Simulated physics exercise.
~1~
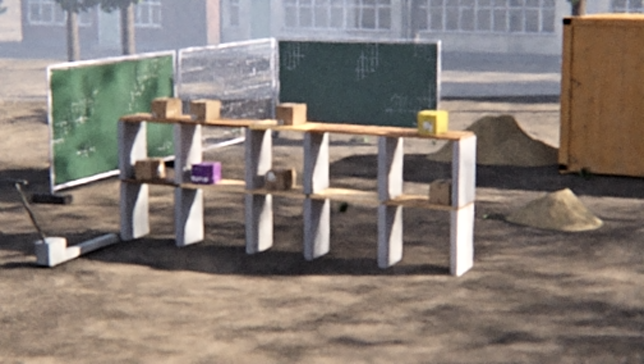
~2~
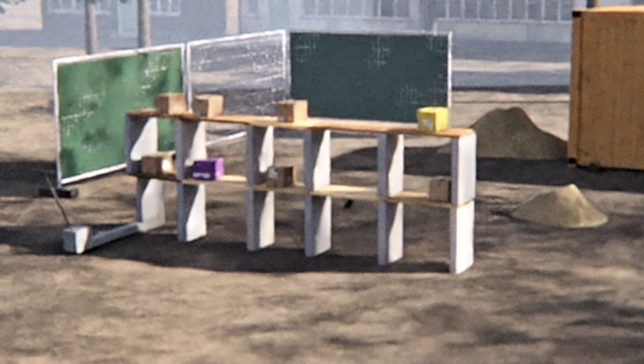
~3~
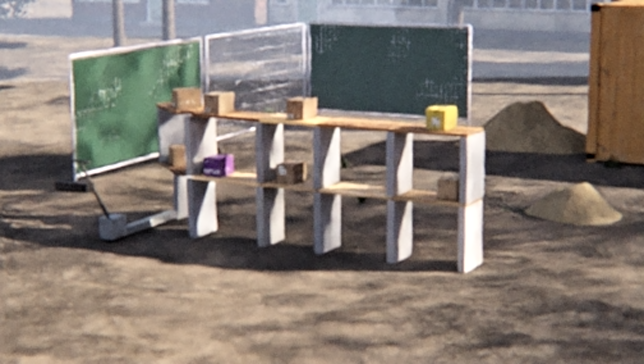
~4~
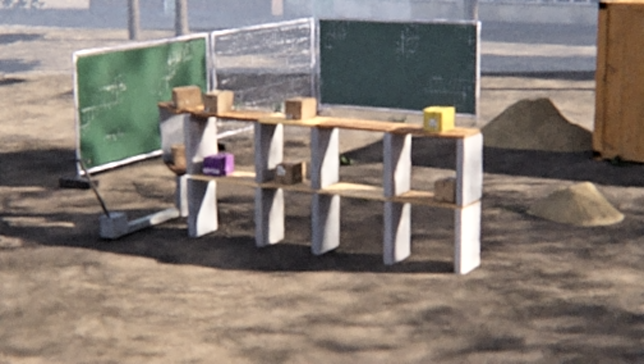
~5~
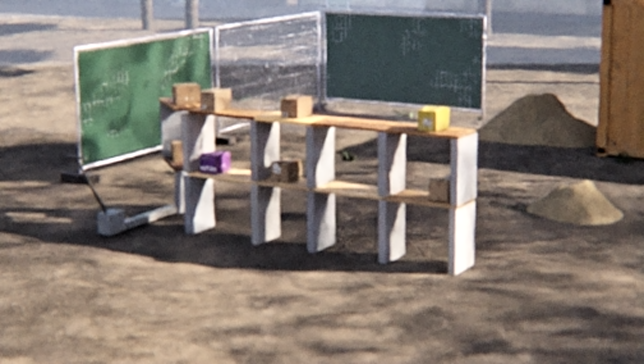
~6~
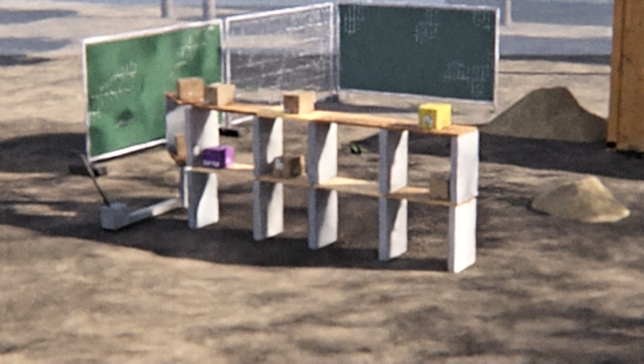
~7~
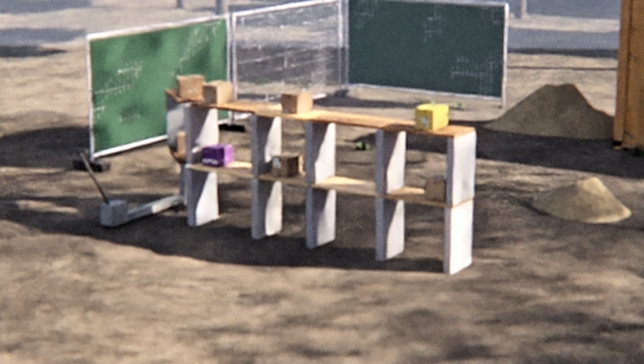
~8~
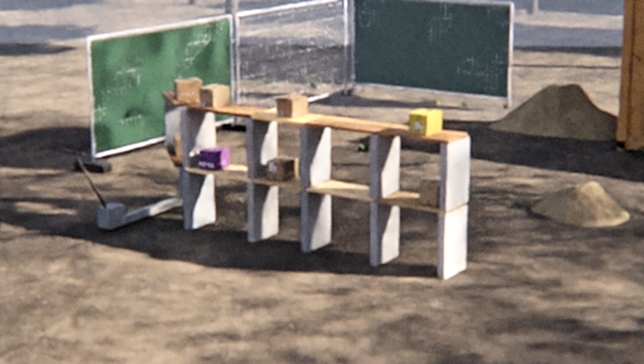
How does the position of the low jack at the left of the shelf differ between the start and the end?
At the start the jack lies near the left edge of the view, and by the end it sits further to the right and slightly higher in view, still at the left end of the shelf.
